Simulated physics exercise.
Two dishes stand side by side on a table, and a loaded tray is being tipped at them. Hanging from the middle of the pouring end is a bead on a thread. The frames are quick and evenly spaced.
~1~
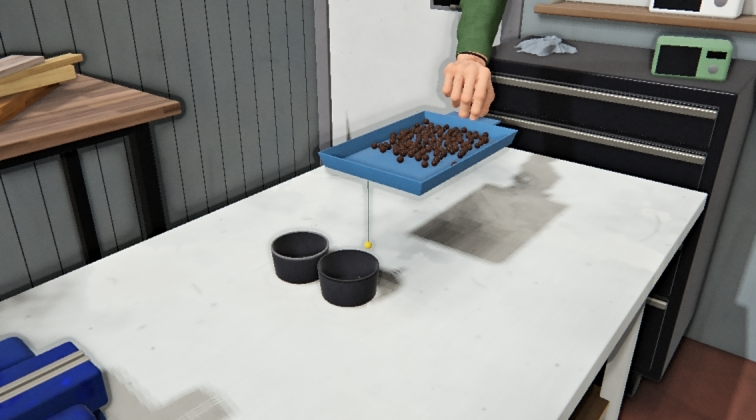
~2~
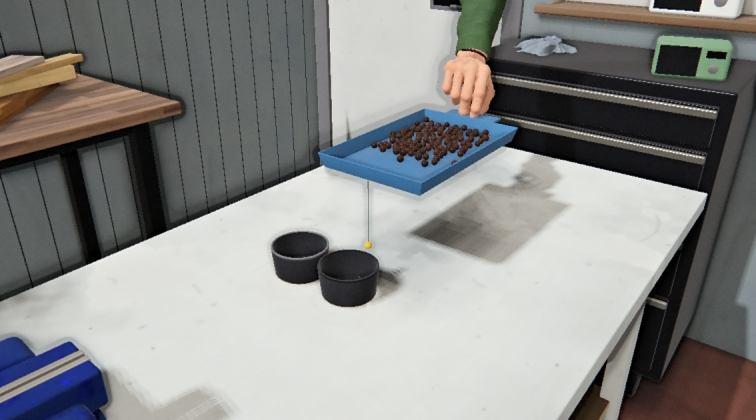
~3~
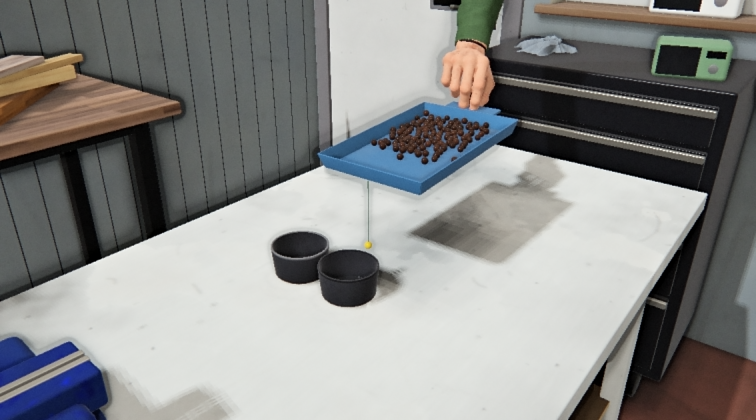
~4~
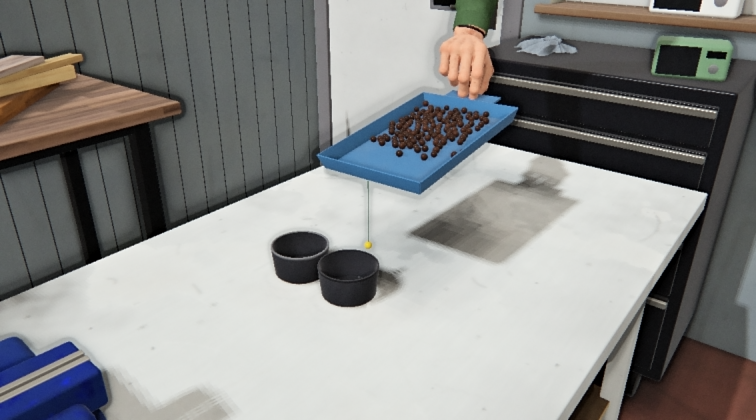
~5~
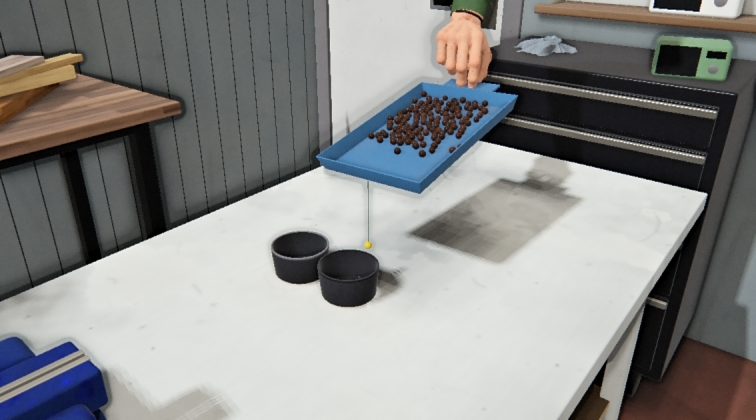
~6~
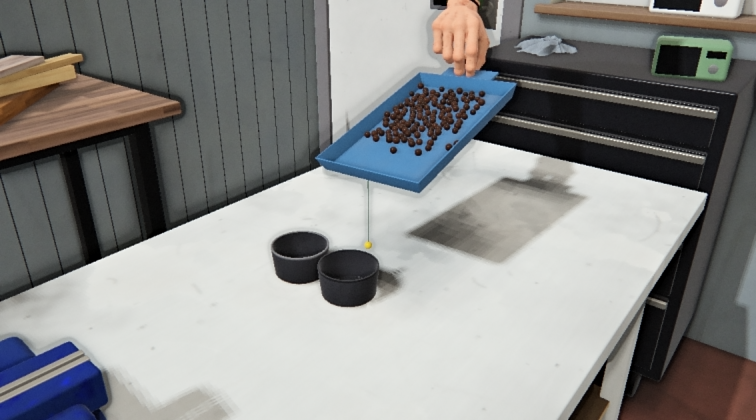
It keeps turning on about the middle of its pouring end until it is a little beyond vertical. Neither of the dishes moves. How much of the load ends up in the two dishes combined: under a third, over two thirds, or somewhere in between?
Over two thirds.
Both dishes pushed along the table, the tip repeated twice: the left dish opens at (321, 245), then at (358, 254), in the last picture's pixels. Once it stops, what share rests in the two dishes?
Trial 1 60%, trial 2 10%.
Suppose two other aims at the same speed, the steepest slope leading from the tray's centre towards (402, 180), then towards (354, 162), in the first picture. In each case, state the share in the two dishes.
You'd get 10 per cent the first time and 80 per cent the second time.
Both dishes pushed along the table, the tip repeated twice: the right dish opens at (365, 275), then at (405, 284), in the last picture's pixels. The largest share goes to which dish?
Case one: The leftmost one; case two: The leftmost one.
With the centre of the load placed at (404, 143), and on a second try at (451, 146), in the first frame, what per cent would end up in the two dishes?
In order, 90 % then 80 %.
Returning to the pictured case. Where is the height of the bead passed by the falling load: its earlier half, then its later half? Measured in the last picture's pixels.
First close to (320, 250), next close to (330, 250).
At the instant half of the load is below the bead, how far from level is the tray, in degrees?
Roughly 95 degrees.
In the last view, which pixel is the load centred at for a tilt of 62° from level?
The middle of the pieces shows up near (347, 169).
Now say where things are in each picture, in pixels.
Corners of the pouring end (325, 152) and (420, 180), level; middle of the load (431, 144), chocolate balls; left dish (280, 267); right dish (329, 289); bead on its thread (368, 245), in the first picture.
Corners of the pouring end (325, 152) and (420, 180), level; middle of the load (431, 142), in the second picture.
Corners of the pouring end (324, 153) and (420, 180), tipped barely, lowest at the left corner; middle of the load (431, 137), in the third picture.
Corners of the pouring end (323, 154) and (419, 179), tipped a little, lowest at the left corner; middle of the load (431, 131), in the fourth picture.
Corners of the pouring end (323, 155) and (418, 179), tipped a little, lowest at the left corner; middle of the load (429, 124), in the fifth picture.
Corners of the pouring end (322, 156) and (417, 179), tipped clearly, lowest at the left corner; middle of the load (425, 119), every one on the move; left dish (280, 267); right dish (329, 289), in the sixth picture.
Just after the last frame, tray tipped steeply; the larger part on the tray; about a tenth in the right dish; about a tenth in the left dish; just a few outside both; about a tenth in the air.
A moment on, tray tipped past a quarter turn; just a few on the tray; roughly a third in the right dish; roughly a third in the left dish; roughly a quarter outside both; about a tenth in the air.
Further on, tray tipped past a quarter turn; roughly a third in the right dish; roughly a third in the left dish; roughly a quarter outside both.
When it is over, tray tipped past a quarter turn; roughly a third in the right dish; roughly a third in the left dish; roughly a quarter outside both.
